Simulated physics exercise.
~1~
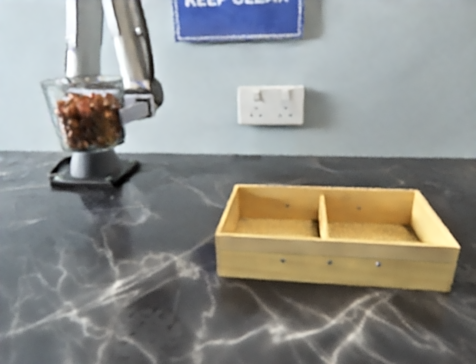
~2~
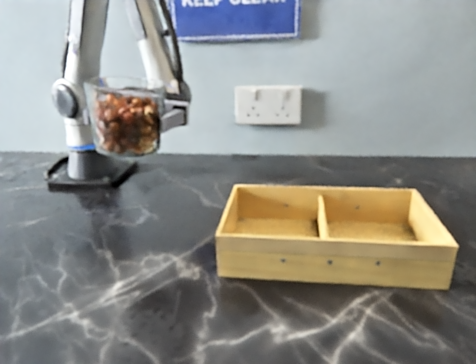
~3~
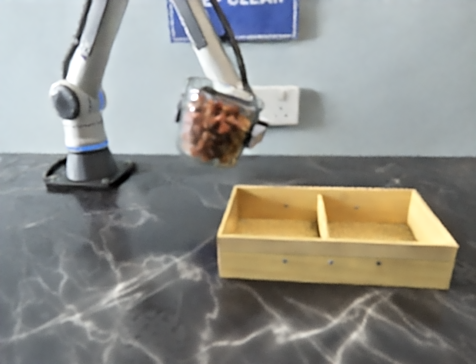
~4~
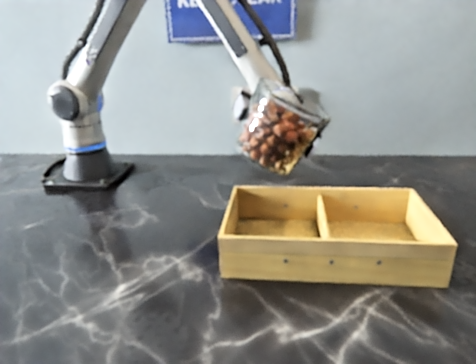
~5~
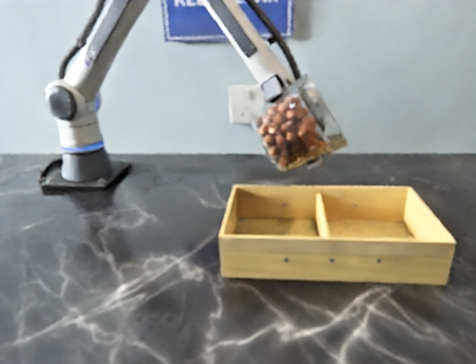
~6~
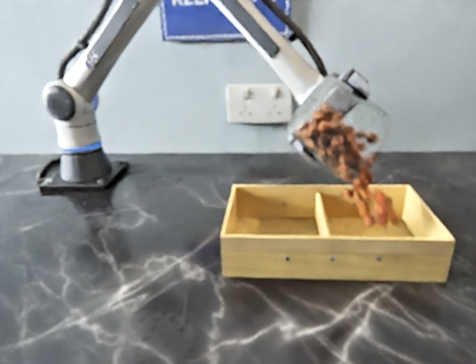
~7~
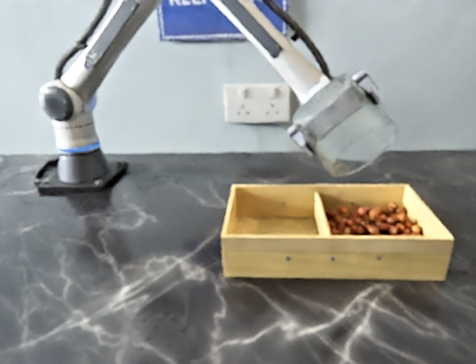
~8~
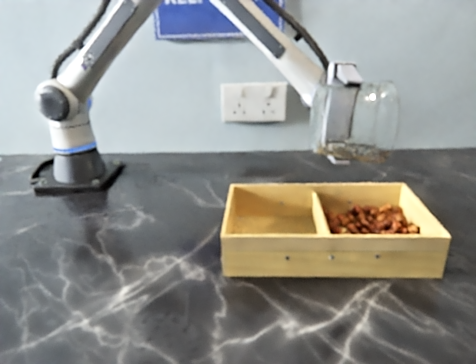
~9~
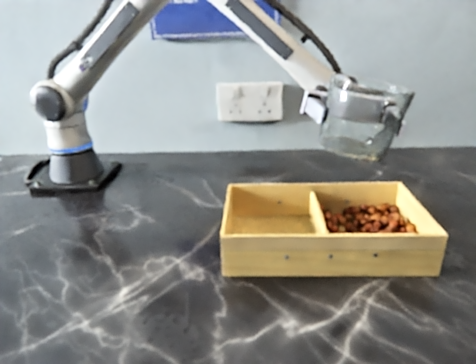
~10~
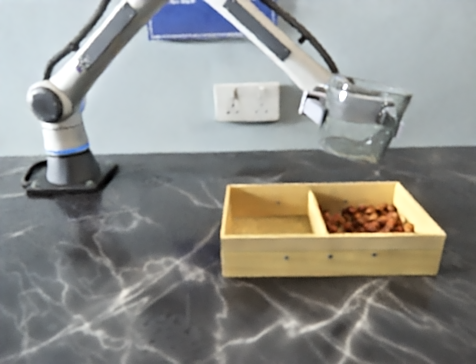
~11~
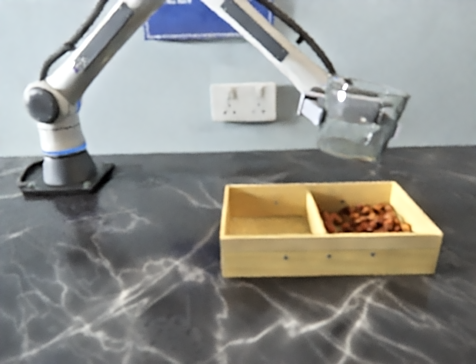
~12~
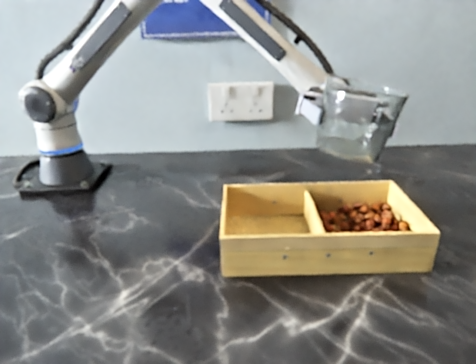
A robot arm carried a clear tumbler of hazelnuts to the right and tipped it over a divided wooden box, pouring them all into the right-hand section, then turned the empty tumbler nearly upright and held it still above the box.
